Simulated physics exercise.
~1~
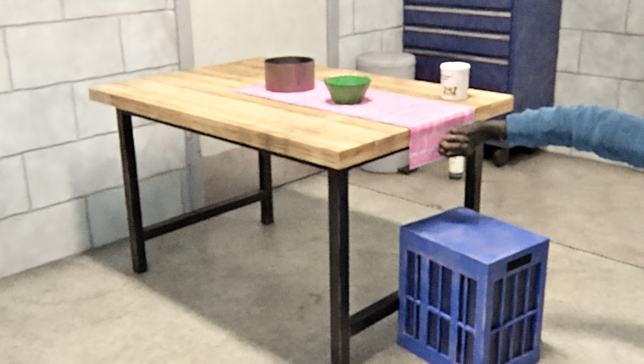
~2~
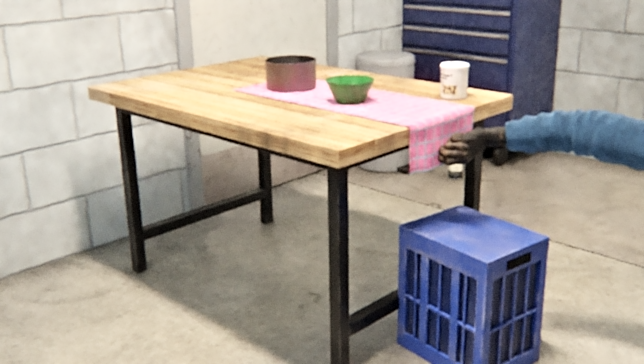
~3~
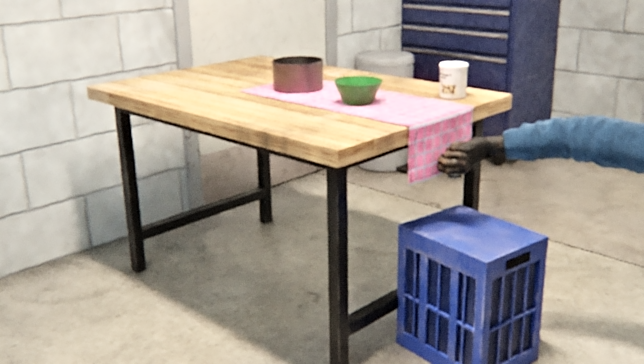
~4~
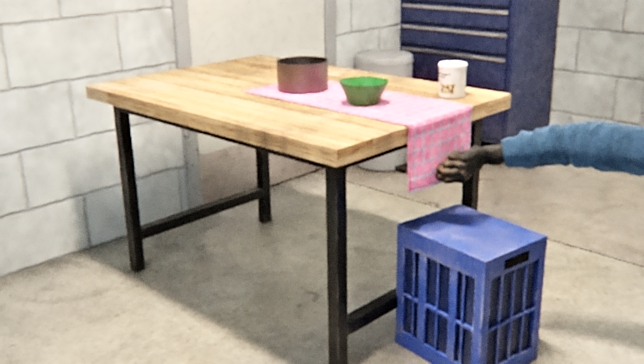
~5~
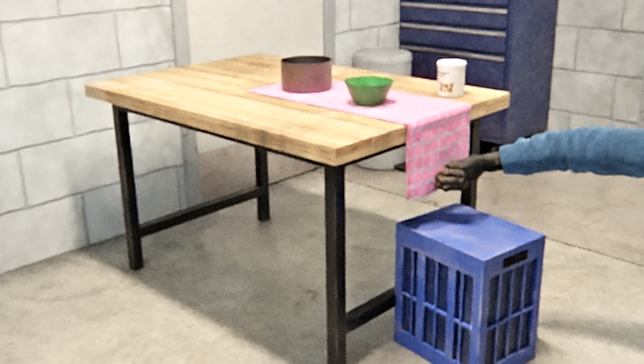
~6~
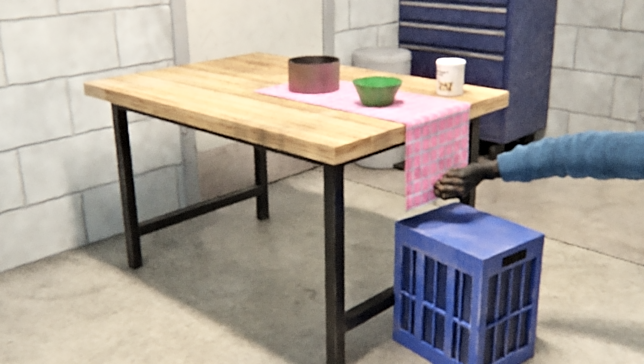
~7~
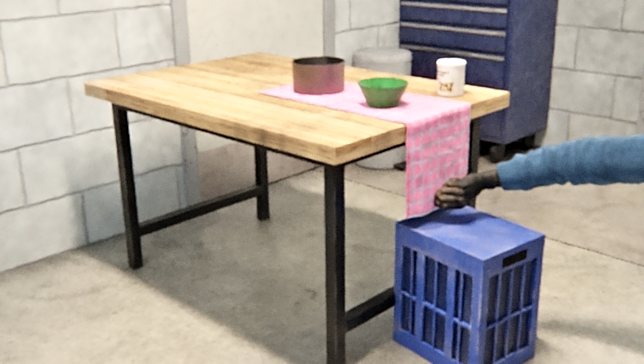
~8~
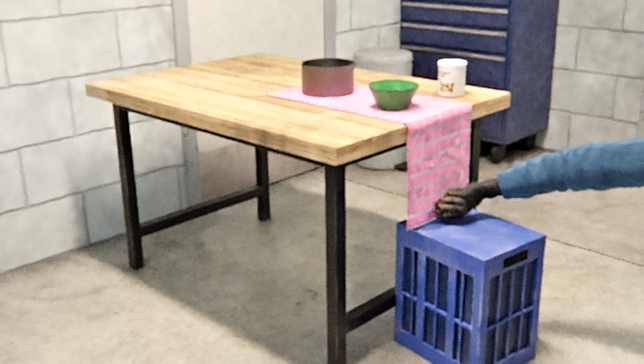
A gloved hand pulls the pink cloth down onto the blue crate, dragging the bowl and pot right.
